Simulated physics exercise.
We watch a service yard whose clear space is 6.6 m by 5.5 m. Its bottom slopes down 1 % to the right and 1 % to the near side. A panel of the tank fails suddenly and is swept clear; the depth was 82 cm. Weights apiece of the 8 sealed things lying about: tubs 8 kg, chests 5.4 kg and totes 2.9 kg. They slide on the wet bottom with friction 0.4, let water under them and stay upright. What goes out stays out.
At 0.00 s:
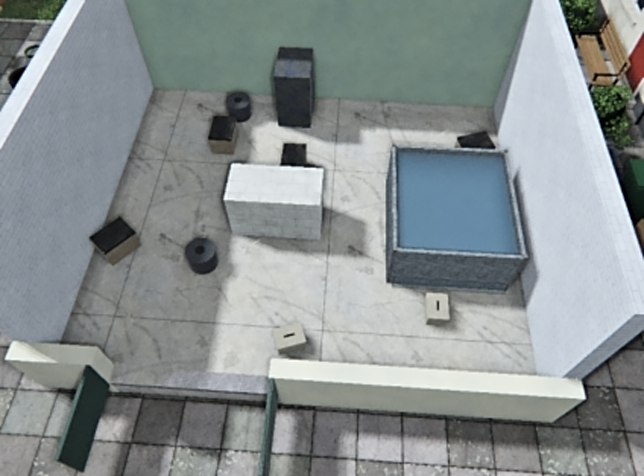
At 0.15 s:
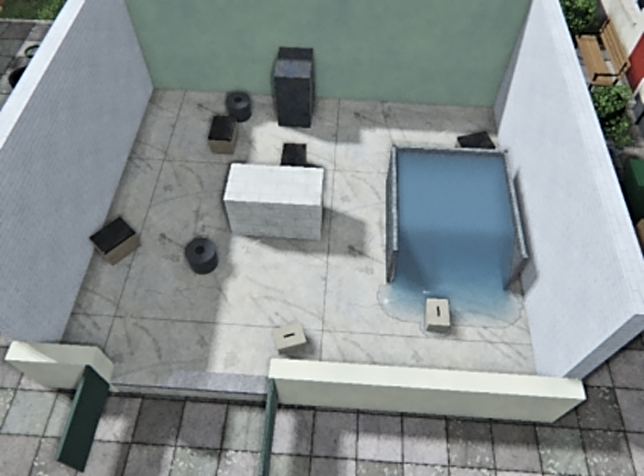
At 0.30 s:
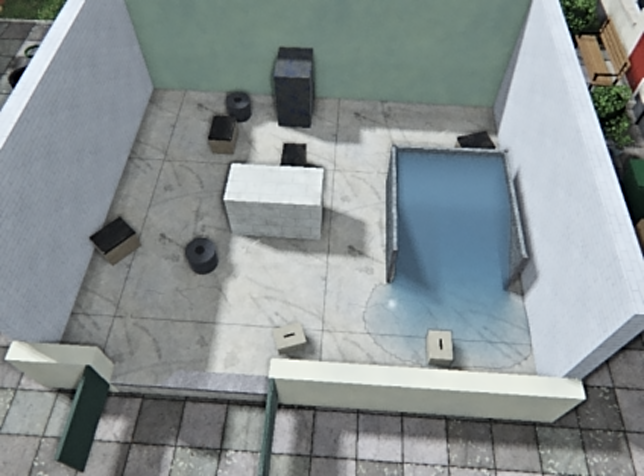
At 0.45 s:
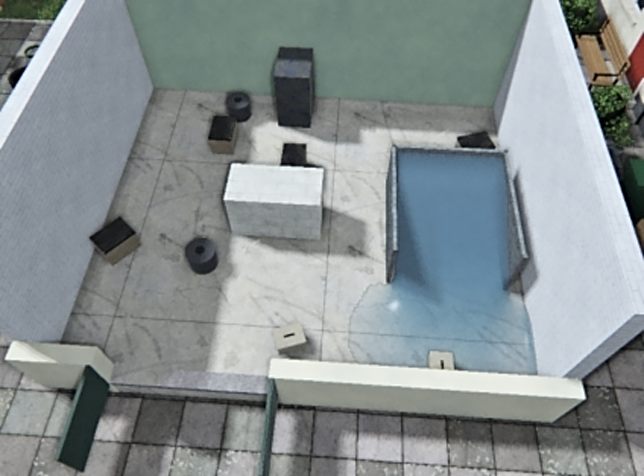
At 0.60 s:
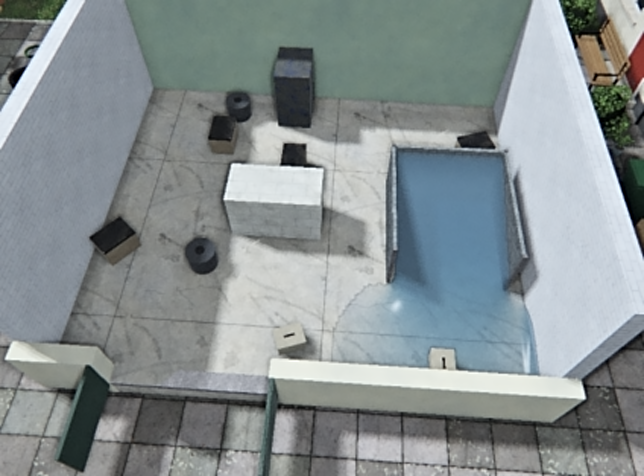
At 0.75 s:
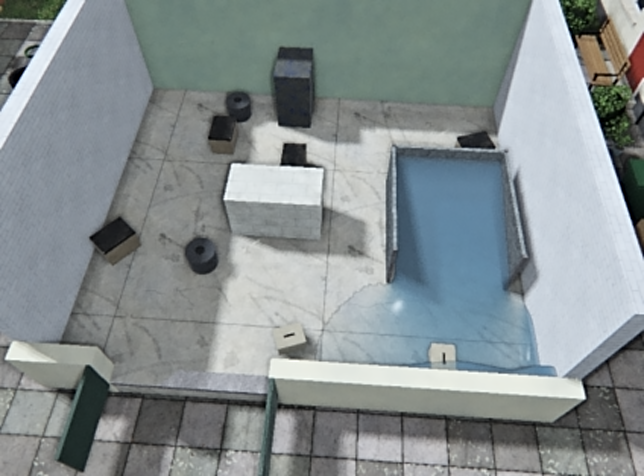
Water pours from the tank's open near side and pushes a small box to the low wall.
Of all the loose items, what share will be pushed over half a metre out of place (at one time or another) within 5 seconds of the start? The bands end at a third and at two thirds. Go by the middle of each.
Share: Between one and two thirds.
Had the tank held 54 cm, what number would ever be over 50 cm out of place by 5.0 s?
Then 5.
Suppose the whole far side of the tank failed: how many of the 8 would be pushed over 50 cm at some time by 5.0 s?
Then 4.
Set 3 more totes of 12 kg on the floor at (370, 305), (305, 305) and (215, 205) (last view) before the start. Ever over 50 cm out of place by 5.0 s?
In turn: Past it, over, short of it.
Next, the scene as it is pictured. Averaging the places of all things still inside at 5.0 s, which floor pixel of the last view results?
Near (239, 150).
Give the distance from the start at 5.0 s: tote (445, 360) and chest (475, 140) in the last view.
In turn: 500 cm, 60 cm.
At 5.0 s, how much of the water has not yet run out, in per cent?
About 94 per cent.
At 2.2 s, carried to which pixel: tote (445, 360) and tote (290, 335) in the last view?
Near (258, 330) and (255, 235).
After 1.1 s 1 of 8 are over 50 cm from their spots; 1 afloat.
After 2.2 s 2 of 8 are over 50 cm from their spots; 1 afloat.
After 3.5 s 5 of 8 are over 50 cm from their spots; 4 afloat.
After 5.0 s 5 of 8 are over 50 cm from their spots, and 5 have been at some point; 3 afloat.
